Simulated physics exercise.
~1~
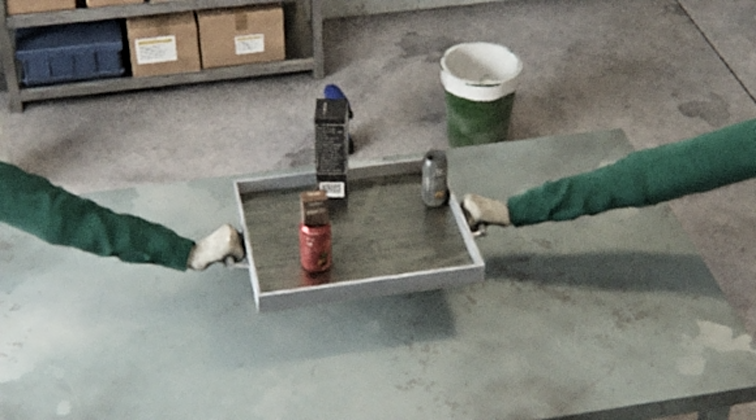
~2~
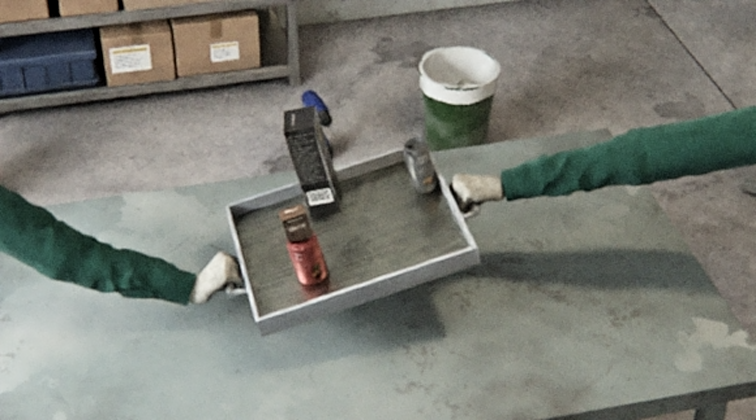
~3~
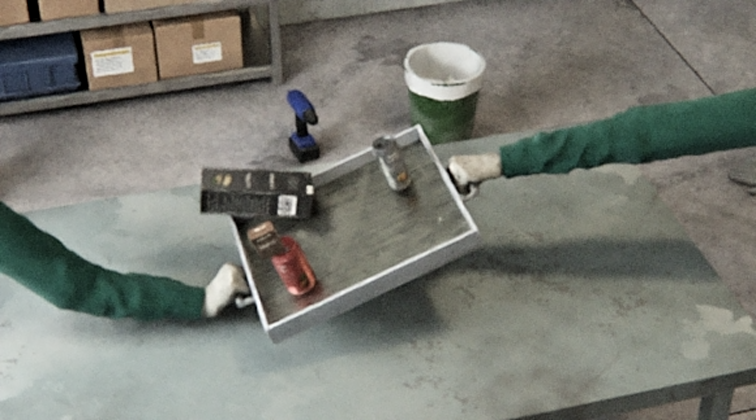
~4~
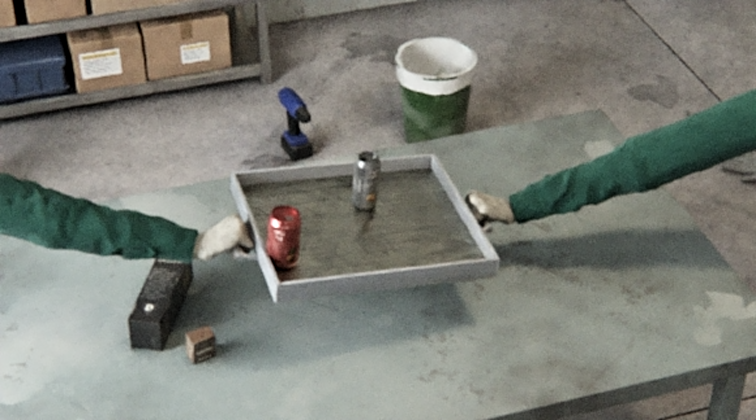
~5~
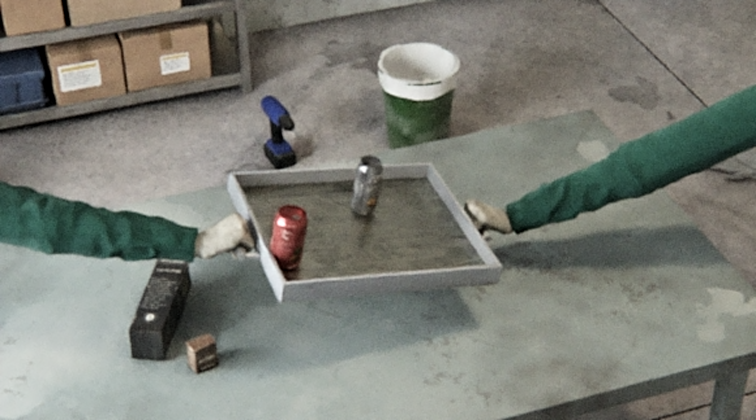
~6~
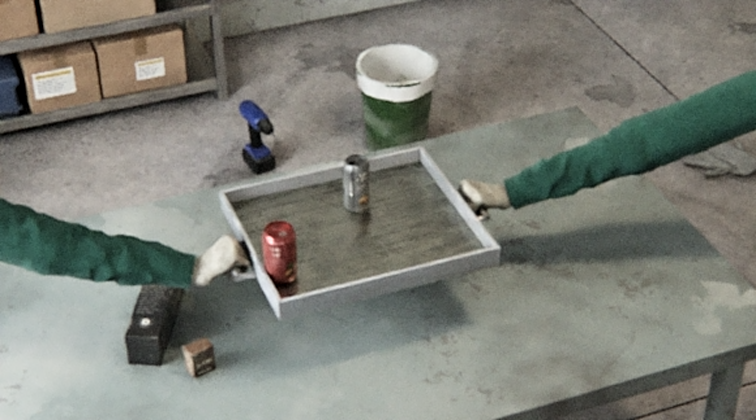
Tray tilting left in two gloved hands, spilling a black carton and small brown packet onto the table while two cans stay aboard.
